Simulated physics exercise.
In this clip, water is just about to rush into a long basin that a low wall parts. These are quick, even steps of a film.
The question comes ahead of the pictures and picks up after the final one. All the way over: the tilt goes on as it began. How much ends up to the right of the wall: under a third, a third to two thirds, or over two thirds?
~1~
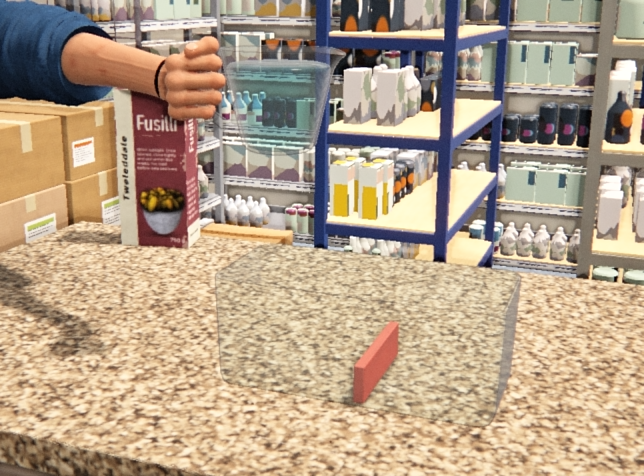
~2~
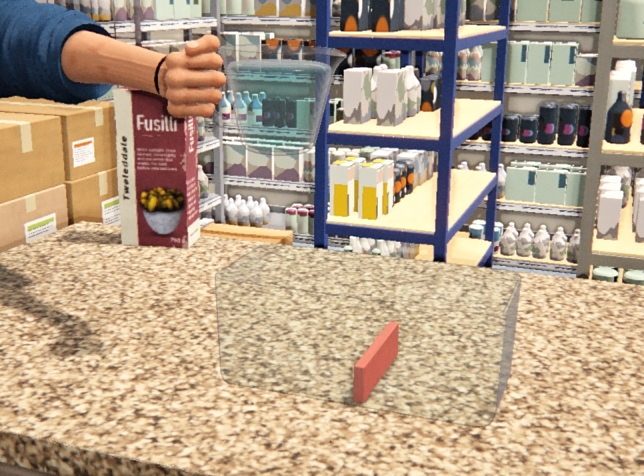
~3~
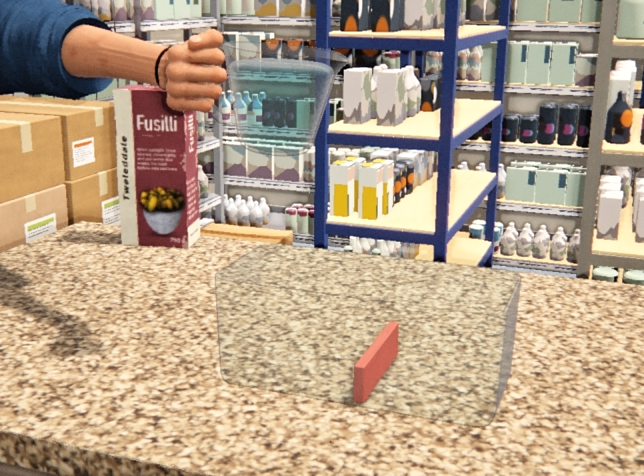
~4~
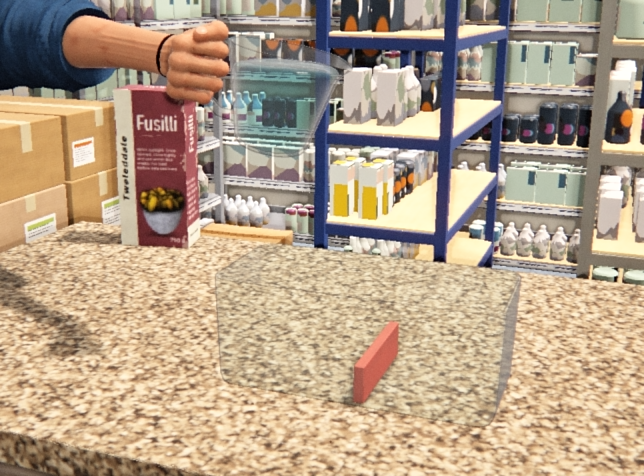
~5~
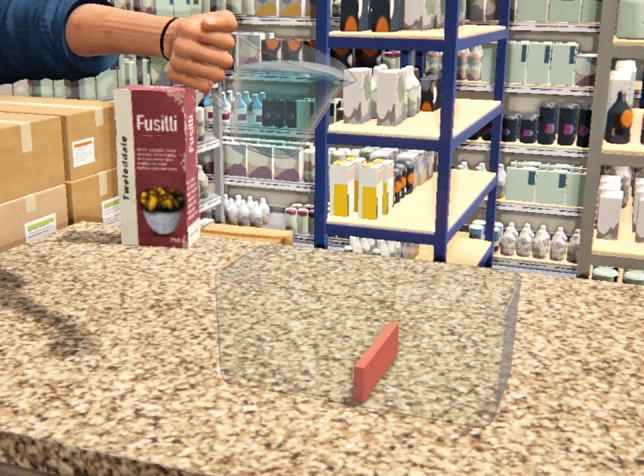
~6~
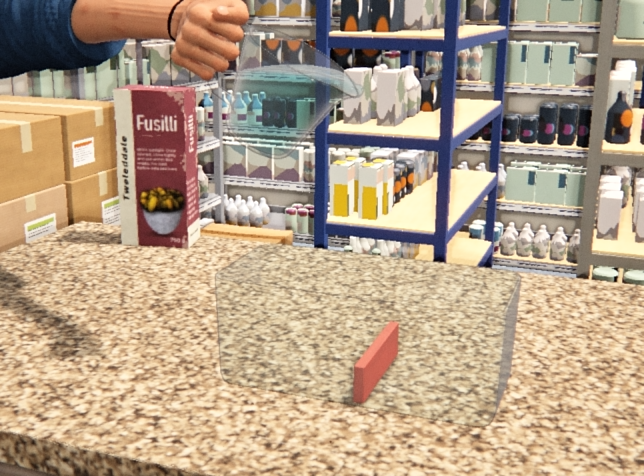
Over two thirds.
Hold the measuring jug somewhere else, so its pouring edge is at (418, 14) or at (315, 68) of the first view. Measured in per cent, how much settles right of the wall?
Roughly 60 per cent, and 35 per cent.
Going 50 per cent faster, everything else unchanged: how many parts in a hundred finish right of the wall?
Around 80 in a hundred.
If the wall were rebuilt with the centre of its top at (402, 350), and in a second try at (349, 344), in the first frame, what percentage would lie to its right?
About 50 % and 90 %.
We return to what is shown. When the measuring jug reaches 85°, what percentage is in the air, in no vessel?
I'd say some 35 per cent.
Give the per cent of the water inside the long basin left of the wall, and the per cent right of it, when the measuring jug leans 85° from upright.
Left 0 per cent, right 20 per cent.
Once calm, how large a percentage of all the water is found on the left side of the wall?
Close to 15 percent.
A moment on, the measuring jug is tipped on its side and 46 per cent is still to pour, 0 is left of the wall and 20 right of it.
Next, the measuring jug is tipped right over and 6 per cent is still to pour, 8 is left of the wall and 71 right of it.
Then the measuring jug is tipped right over and 0 per cent is still to pour, 15 is left of the wall and 83 right of it.
Later the measuring jug is tipped right over and 0 per cent is still to pour, 16 is left of the wall and 83 right of it.
Finally, 16 per cent lies left of the wall, 83 right of it and 2 outside.
